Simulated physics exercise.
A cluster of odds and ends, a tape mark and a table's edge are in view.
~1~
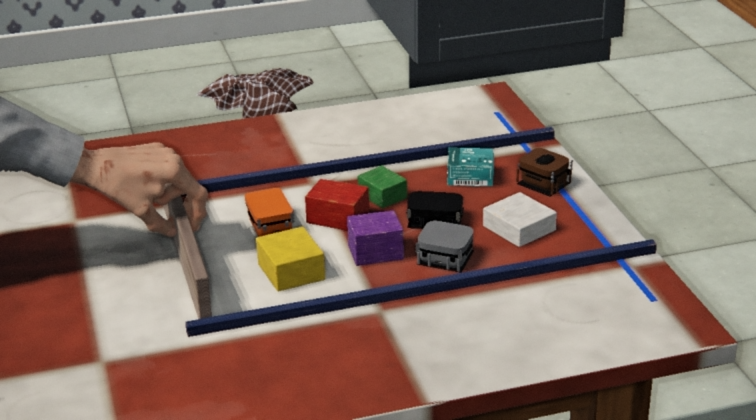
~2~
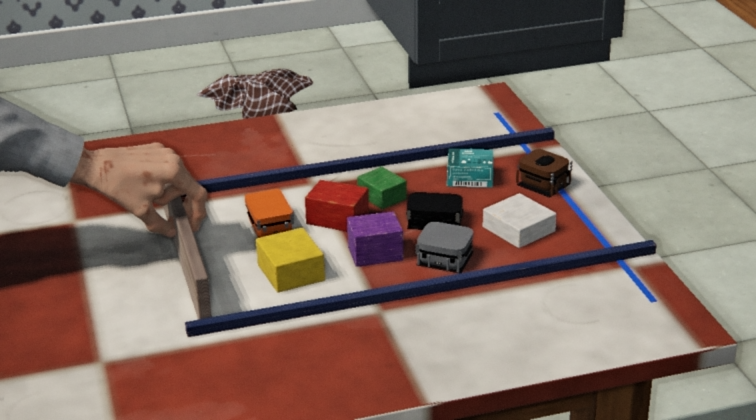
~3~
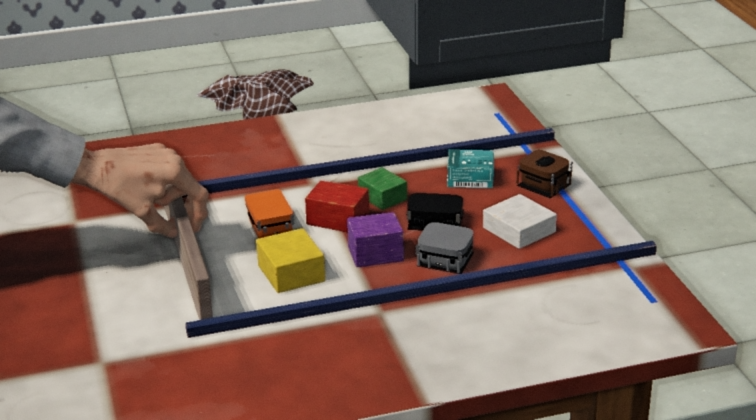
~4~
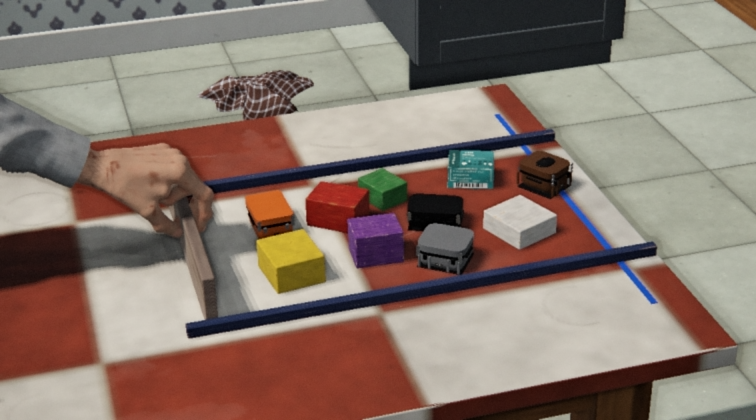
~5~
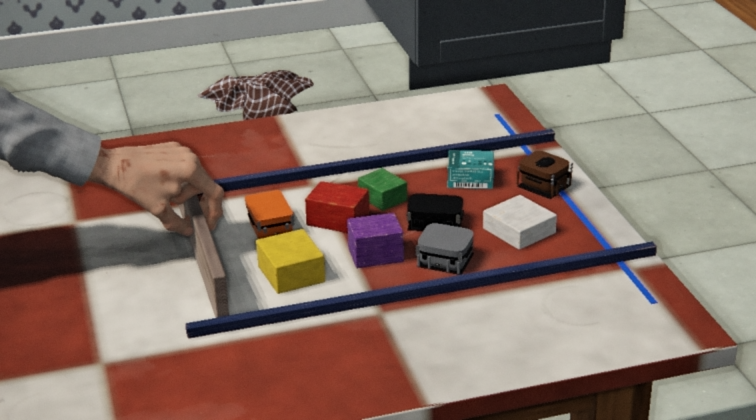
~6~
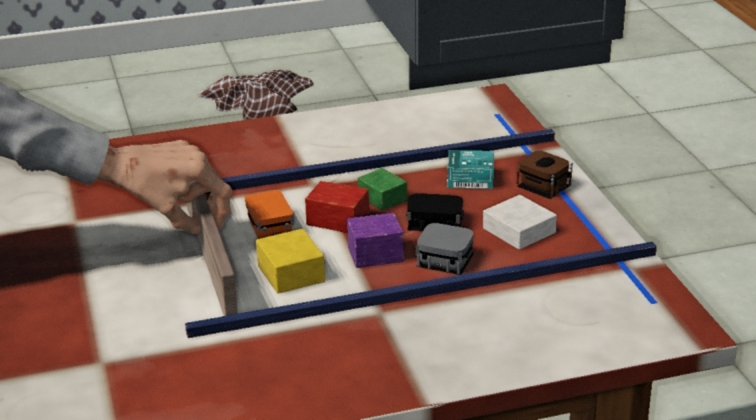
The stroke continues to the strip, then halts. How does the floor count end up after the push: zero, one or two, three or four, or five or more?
The floor count ends at five or more.
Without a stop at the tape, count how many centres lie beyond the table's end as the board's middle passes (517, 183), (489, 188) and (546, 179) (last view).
Going through the three positions, you'd get 3, 1 and 7.
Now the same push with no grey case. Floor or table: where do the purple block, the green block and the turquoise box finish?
Purple block - gone; green block - safe; turquoise box - gone.
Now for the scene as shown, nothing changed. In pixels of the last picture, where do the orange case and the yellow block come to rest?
Result: One about (569, 170), other about (611, 209).
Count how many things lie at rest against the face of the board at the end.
It's touching 3 at the end.
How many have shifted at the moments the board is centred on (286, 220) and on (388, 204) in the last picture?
By then 3, and later 8.
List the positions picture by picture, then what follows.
Brown case (544, 172); white block (520, 219); turquoise box (471, 167); board (183, 235); tape (566, 195), in the first frame.
White block (519, 220); purple block (375, 239), in the second frame.
Turquoise box (471, 169); green block (382, 188), in the third frame.
Brown case (544, 175); board (188, 236), in the fourth frame.
White block (520, 221); orange case (269, 217), in the fifth frame.
Brown case (544, 174); white block (520, 221); turquoise box (471, 169); board (207, 233); tape (566, 197), in the sixth frame.
Early on, none off yet; brown case at rest near (544, 174); white block at rest near (520, 221); turquoise box at rest near (471, 169).
A while later, none off yet; brown case at rest near (544, 174); white block travelled about its own width near (577, 224); turquoise box moving near (474, 167).
Further along, none off yet; brown case travelled about its own width near (584, 160); white block leaning well over near (657, 227); turquoise box travelled well along near (537, 151).
Finally, the number that fall off is five or more; lost, red block, purple block, grey case, black case, turquoise box, white block and brown case.
